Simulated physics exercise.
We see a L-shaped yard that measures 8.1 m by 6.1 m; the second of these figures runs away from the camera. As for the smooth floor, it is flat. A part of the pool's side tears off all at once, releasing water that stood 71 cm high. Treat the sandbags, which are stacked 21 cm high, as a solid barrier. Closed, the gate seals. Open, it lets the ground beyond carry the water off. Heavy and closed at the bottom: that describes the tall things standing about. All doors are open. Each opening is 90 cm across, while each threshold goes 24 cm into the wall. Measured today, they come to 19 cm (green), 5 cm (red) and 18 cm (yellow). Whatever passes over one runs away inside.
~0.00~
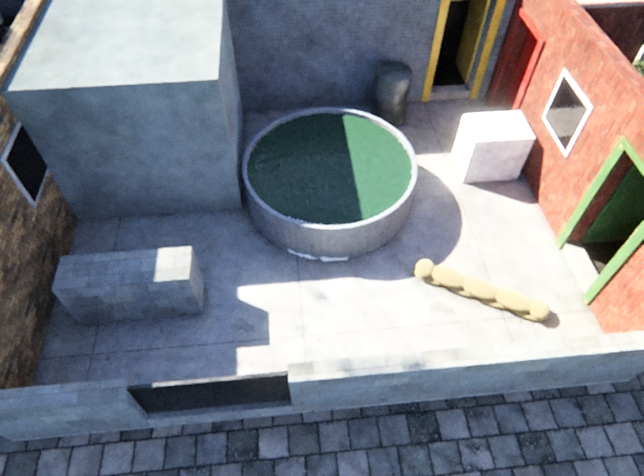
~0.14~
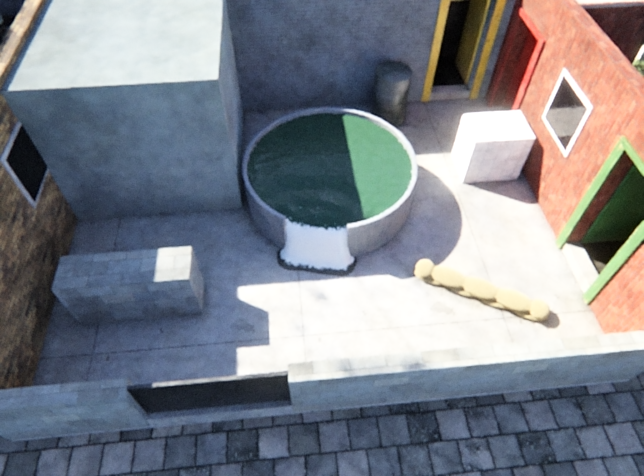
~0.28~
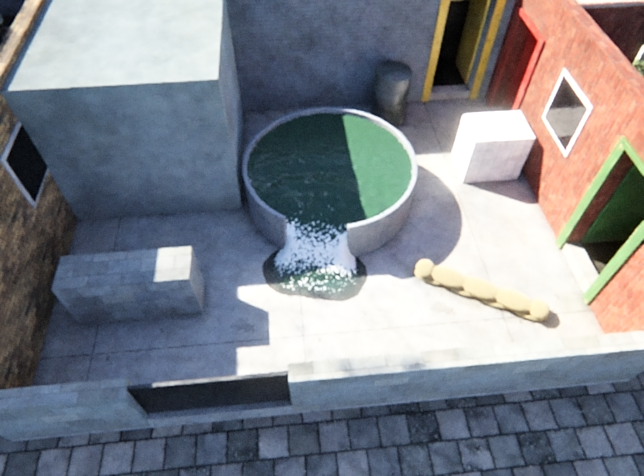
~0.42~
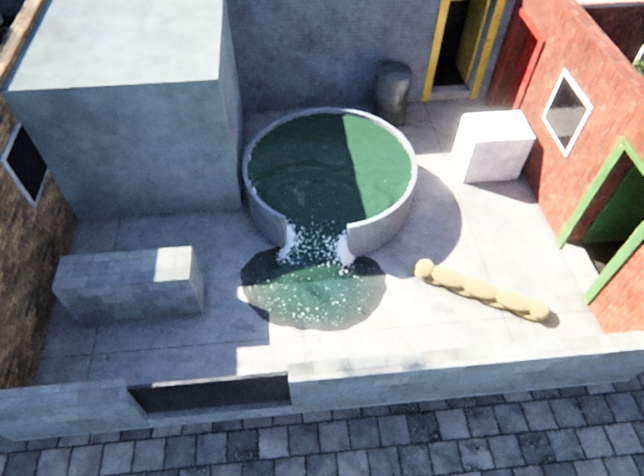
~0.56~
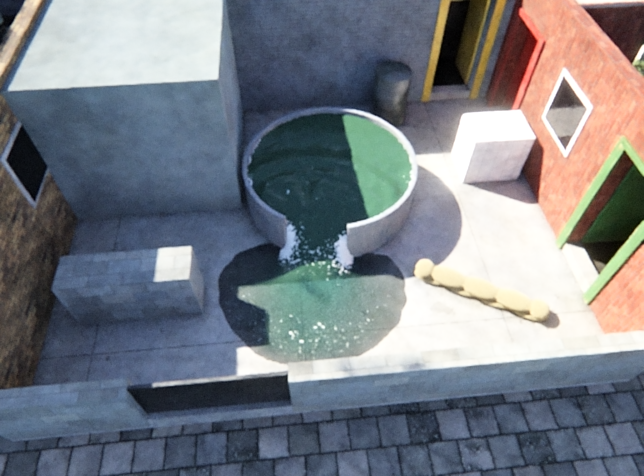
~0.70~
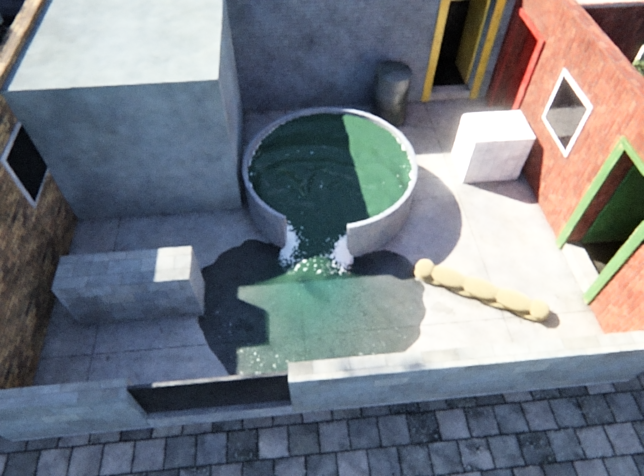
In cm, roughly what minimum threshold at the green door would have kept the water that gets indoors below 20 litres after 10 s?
It would have to be roughly 7 cm high.
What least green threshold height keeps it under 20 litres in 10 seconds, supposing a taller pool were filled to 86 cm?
I'd say close to 10.0 cm.
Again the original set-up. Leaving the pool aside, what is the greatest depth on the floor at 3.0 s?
Roughly 38 cm.
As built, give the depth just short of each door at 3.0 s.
In cm: Green 4, red 0, yellow 0.
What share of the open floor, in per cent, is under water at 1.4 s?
I'd say near 25 percent is wet.
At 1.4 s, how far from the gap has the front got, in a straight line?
Roughly 3.8 m from the gap.
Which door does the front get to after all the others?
That one's the yellow door.
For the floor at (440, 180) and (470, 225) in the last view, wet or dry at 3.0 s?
I'd call the first spared by the flood and the second spared by the flood.
After 1.4 s water covers 25 % of the floor, deepest (38 cm) near (313, 386); it has not reached the green door.
After 3.0 s water covers 40 % of the floor, deepest (38 cm) near (26, 413); 4 cm at the green door, 0 litres in over its 19 cm threshold.
After 10.0 s water covers 95 % of the floor, deepest (26 cm) near (605, 358); 11 cm at the green door, 0 litres in over its 19 cm threshold.
At the green door as built, the water arrived by 2.9 s and peaked near 11 cm at 6.0 s.
Run again over the same 10 s with other heights there, 27 litres in over 6.5 cm, 11 litres over 8.5 cm. The limit of 20 litres is kept from about 7 cm up.
